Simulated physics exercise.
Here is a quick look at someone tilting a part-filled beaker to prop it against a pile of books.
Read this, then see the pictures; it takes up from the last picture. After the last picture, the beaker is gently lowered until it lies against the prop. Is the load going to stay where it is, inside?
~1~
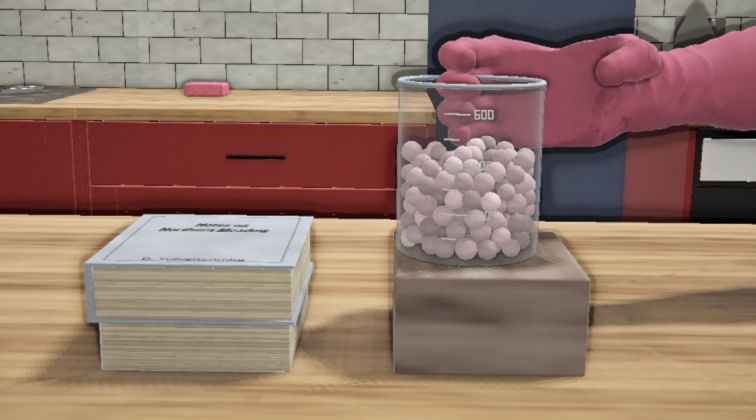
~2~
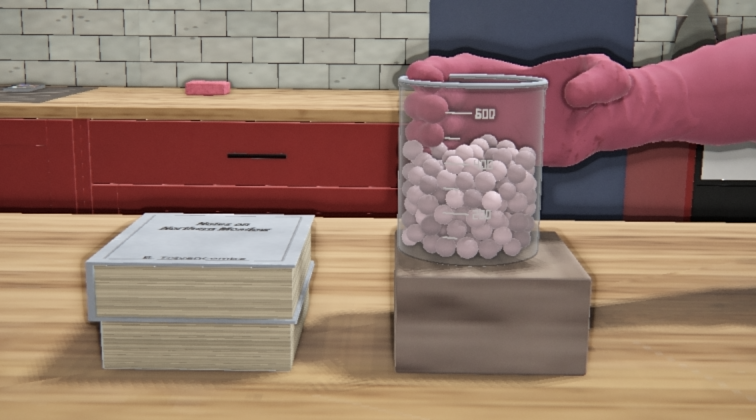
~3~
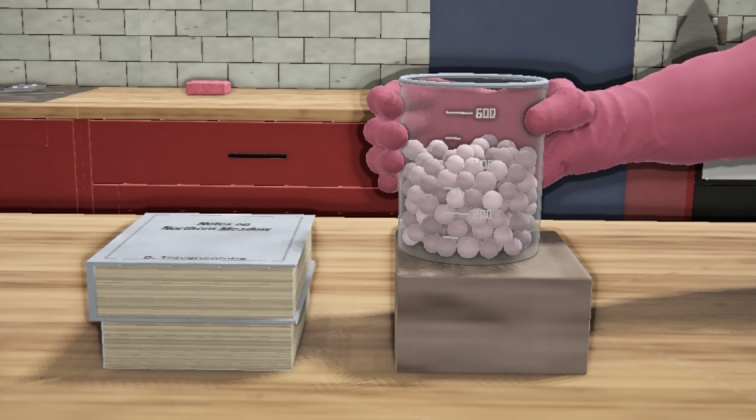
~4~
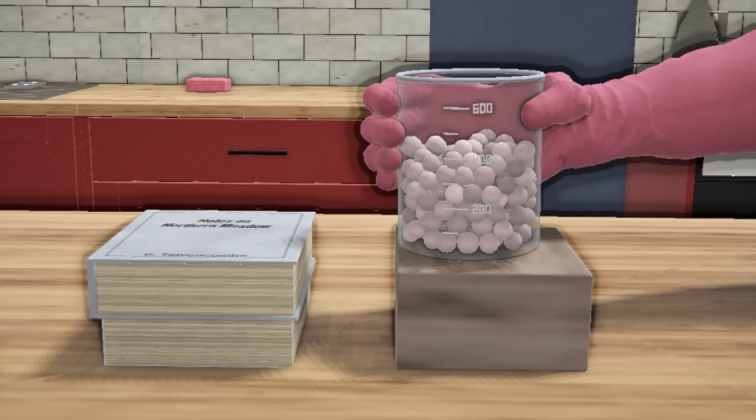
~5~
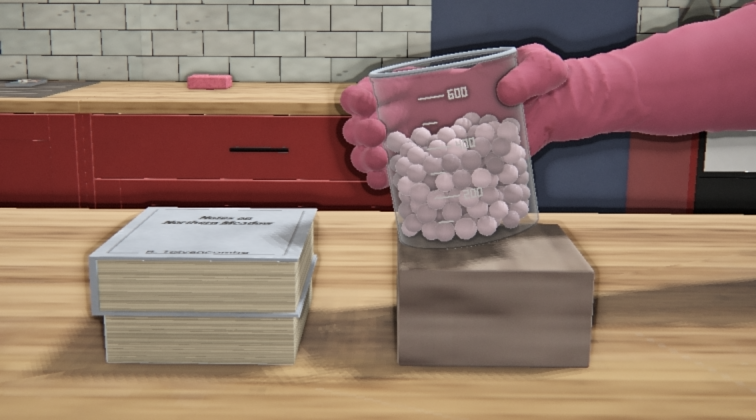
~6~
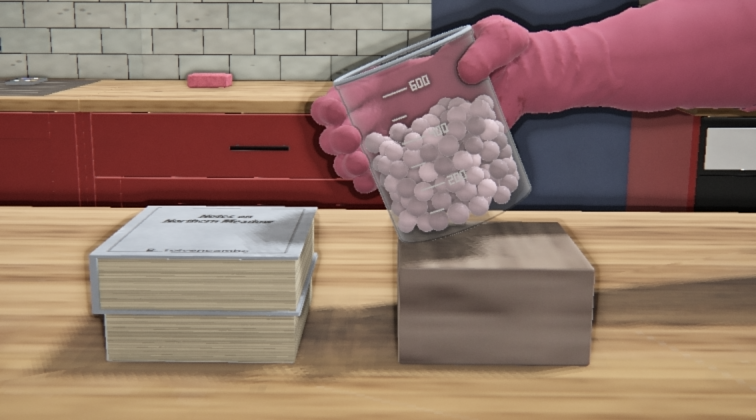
No, some of it comes out.
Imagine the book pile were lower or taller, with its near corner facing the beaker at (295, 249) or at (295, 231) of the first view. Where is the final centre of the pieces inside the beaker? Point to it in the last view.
Roughly at (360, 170) for the first height, and roughly at (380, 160) for the second.
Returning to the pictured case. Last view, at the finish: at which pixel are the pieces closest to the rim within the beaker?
Around (249, 204).
Then, 0.45 s later than the last frame, the beaker leans 55°; everything is still inside.
Then, 0.85 s later than the last frame, the beaker leans 81°; everything is still inside.
Then, 1.19 s later than the last frame, the beaker rests on the book pile at 82°; a stray few of the sugar pearls out of it.
When it is over, the beaker rests on the book pile at 82°; a small part of the sugar pearls out of it.
